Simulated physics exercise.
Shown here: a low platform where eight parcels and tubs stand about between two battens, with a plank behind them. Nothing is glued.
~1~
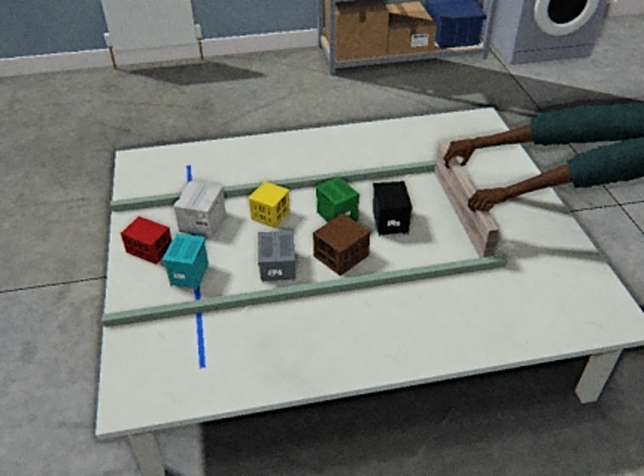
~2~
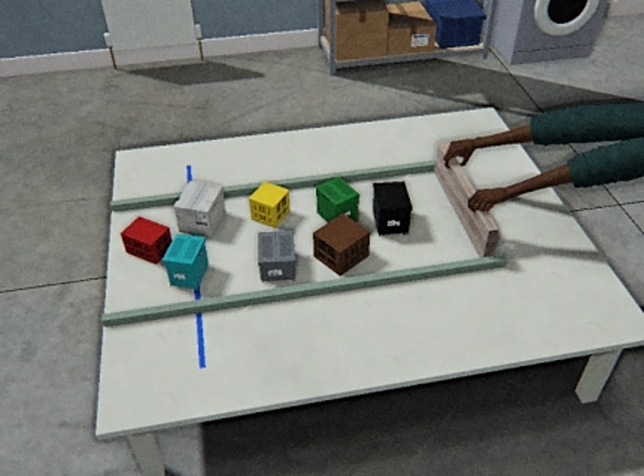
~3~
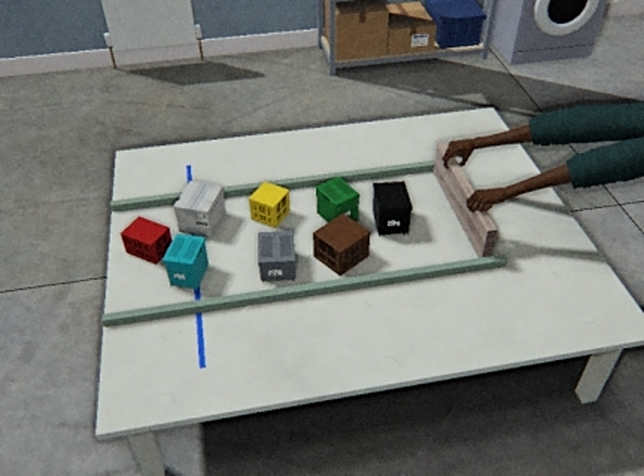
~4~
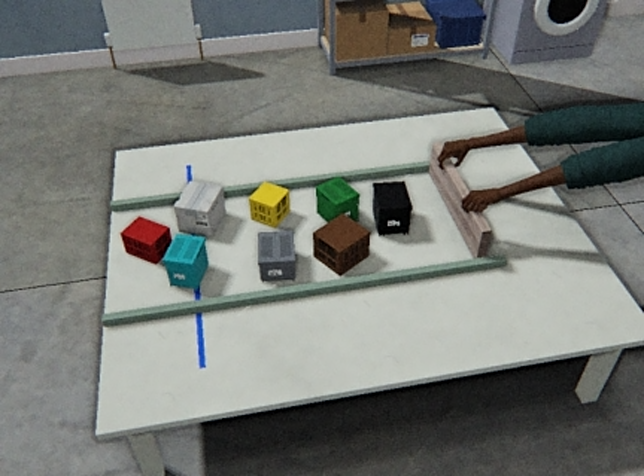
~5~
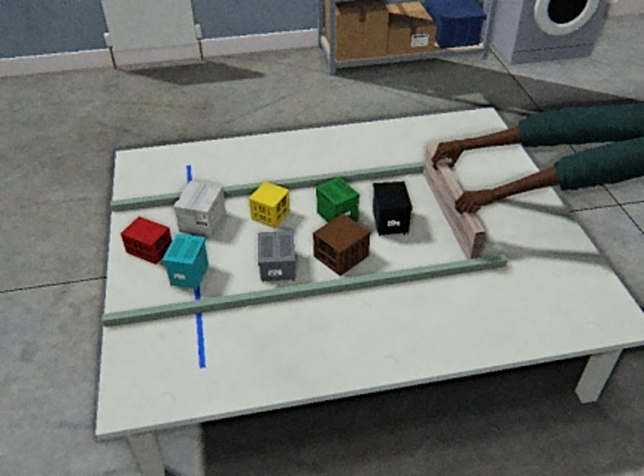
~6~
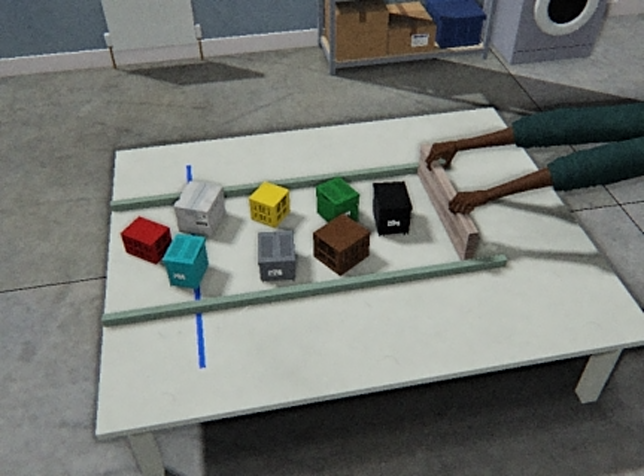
Two hands in dark green sleeves hold a wooden plank upright at the right of a low white platform, seen from above at an angle in a grey-floored room. Between two pale green battens stand eight boxes: red, turquoise and white near a blue tape line at left, then yellow, grey, green, brown and black. The hands slide the plank slightly left, while the boxes and camera stay still.
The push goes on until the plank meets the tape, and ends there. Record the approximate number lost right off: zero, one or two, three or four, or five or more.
Number lost: One or two.
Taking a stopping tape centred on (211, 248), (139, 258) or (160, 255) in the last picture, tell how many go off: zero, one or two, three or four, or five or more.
Going through the places as listed, I'd say not one, then either three or four, then either three or four.
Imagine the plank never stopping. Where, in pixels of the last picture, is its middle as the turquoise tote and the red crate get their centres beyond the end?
Roughly at (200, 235) and roughly at (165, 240).
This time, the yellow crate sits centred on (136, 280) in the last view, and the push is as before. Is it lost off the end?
Result: It falls away.
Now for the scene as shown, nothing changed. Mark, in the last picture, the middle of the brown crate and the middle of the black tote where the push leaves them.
The brown crate at (175, 279), the black tote at (176, 247).
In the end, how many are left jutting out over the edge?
My count gives 0.
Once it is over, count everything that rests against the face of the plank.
The count is 4.
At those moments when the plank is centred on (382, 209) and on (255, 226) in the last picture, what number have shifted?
Counts: 2, 7.
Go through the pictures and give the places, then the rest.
The first frame shows red crate (147, 240); turquoise tote (187, 262); white parcel (201, 209); plank (463, 198); tape (194, 250).
The second frame shows turquoise tote (187, 262); yellow crate (270, 205).
The third frame shows white parcel (201, 209); brown crate (341, 245).
The fourth frame shows red crate (148, 240); black tote (391, 209).
The fifth frame shows turquoise tote (187, 262); plank (451, 200).
The sixth frame shows red crate (148, 240); turquoise tote (187, 262); white parcel (201, 209); plank (445, 200); tape (194, 250).
Soon after, none off yet; red crate at rest near (148, 240); turquoise tote at rest near (187, 262); white parcel at rest near (201, 209).
By the end, the number that fall off is one or two; fallen, turquoise tote.
